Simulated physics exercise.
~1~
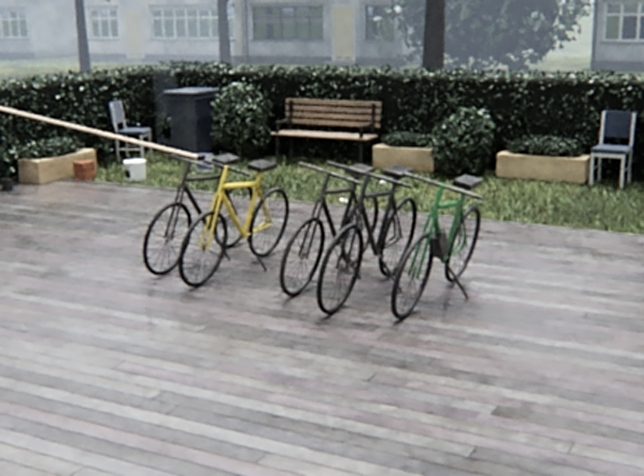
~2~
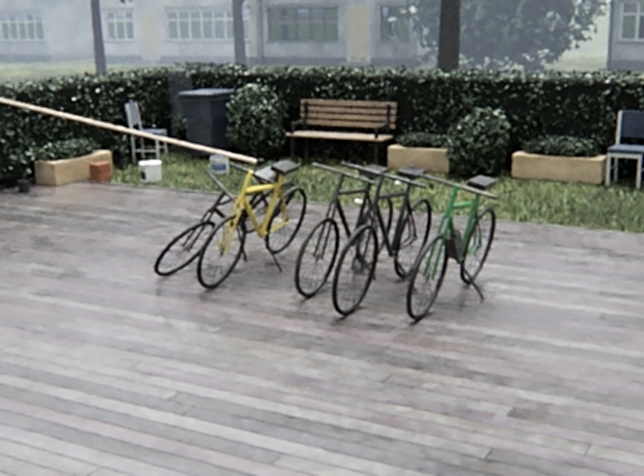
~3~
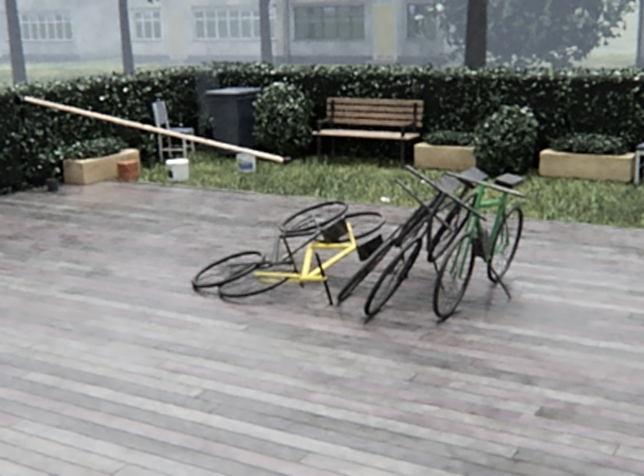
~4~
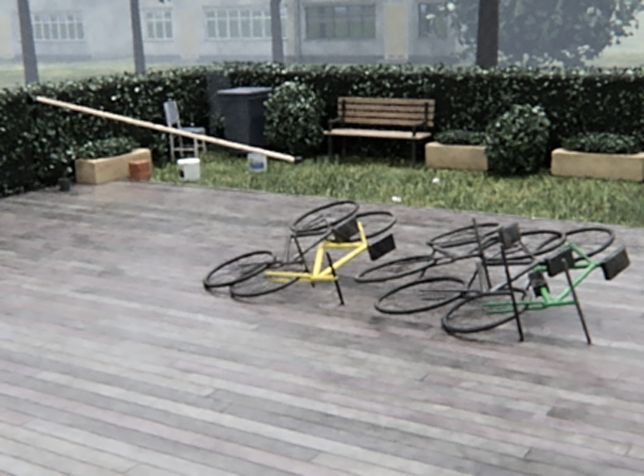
A long pale pole reaches in from the left toward a row of bicycles standing on a wet wooden deck, seen from slightly above, with a hedge, a brown bench, planters and chairs behind. A dark bicycle is at the left end beside a yellow one, more dark ones stand in the middle, and a green one is at the right. The pole pushes the leftmost bicycle rightward, and it leans into the yellow one. Both topple, and the dark ones beyond tip in turn against the green one. Finally the green bicycle falls too, leaving the whole row down.
